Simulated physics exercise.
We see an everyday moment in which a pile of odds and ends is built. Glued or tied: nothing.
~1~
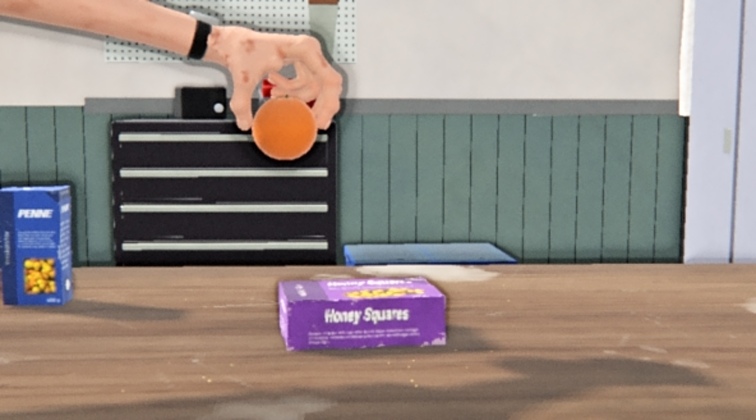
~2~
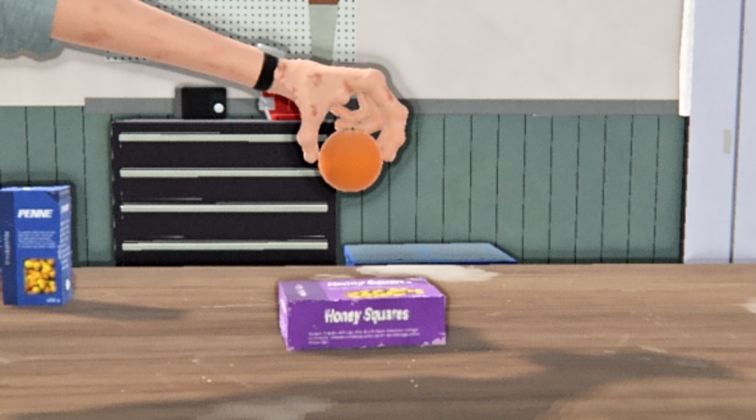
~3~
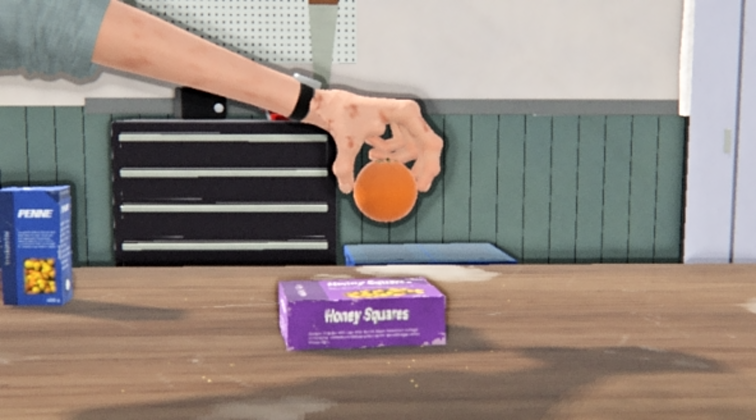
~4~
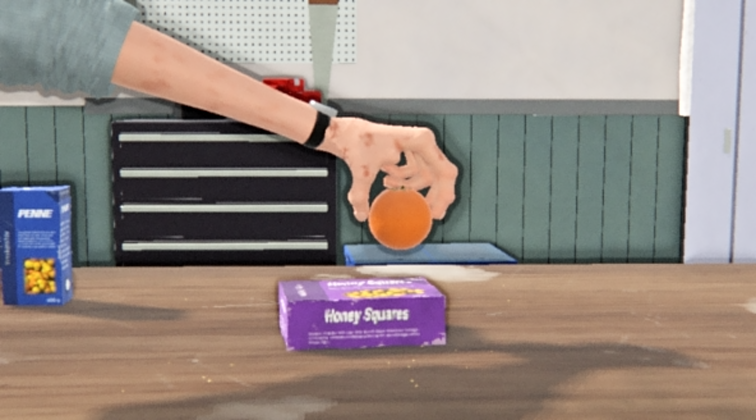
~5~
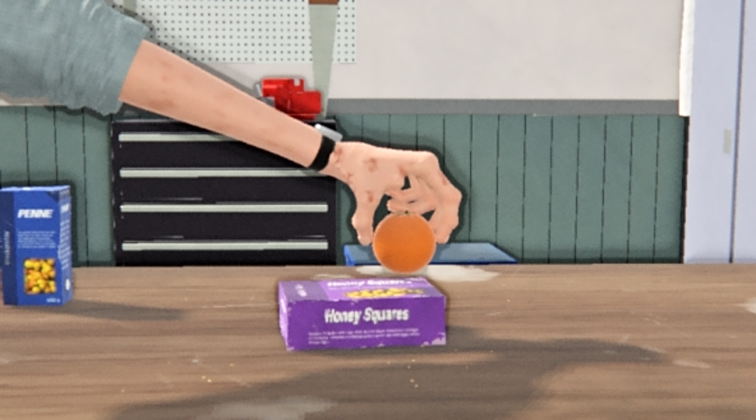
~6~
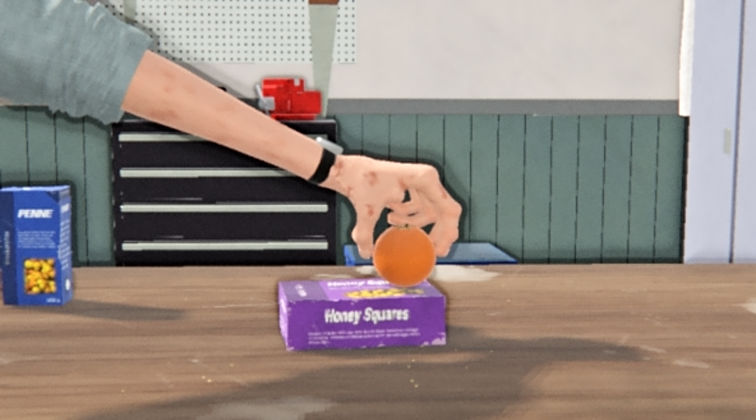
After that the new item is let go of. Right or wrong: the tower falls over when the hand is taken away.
Wrong.
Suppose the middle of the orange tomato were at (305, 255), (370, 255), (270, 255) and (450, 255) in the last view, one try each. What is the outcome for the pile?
Stays standing; stays standing; collapses; collapses.
Then, 0.30 s past the last view, nothing moves.
Then, 0.70 s past the last view, orange tomato resting near (405, 256).
Finally, all 3 still in place. Final places as the last picture's camera would see them, orange tomato near (405, 256). The pile stays up.
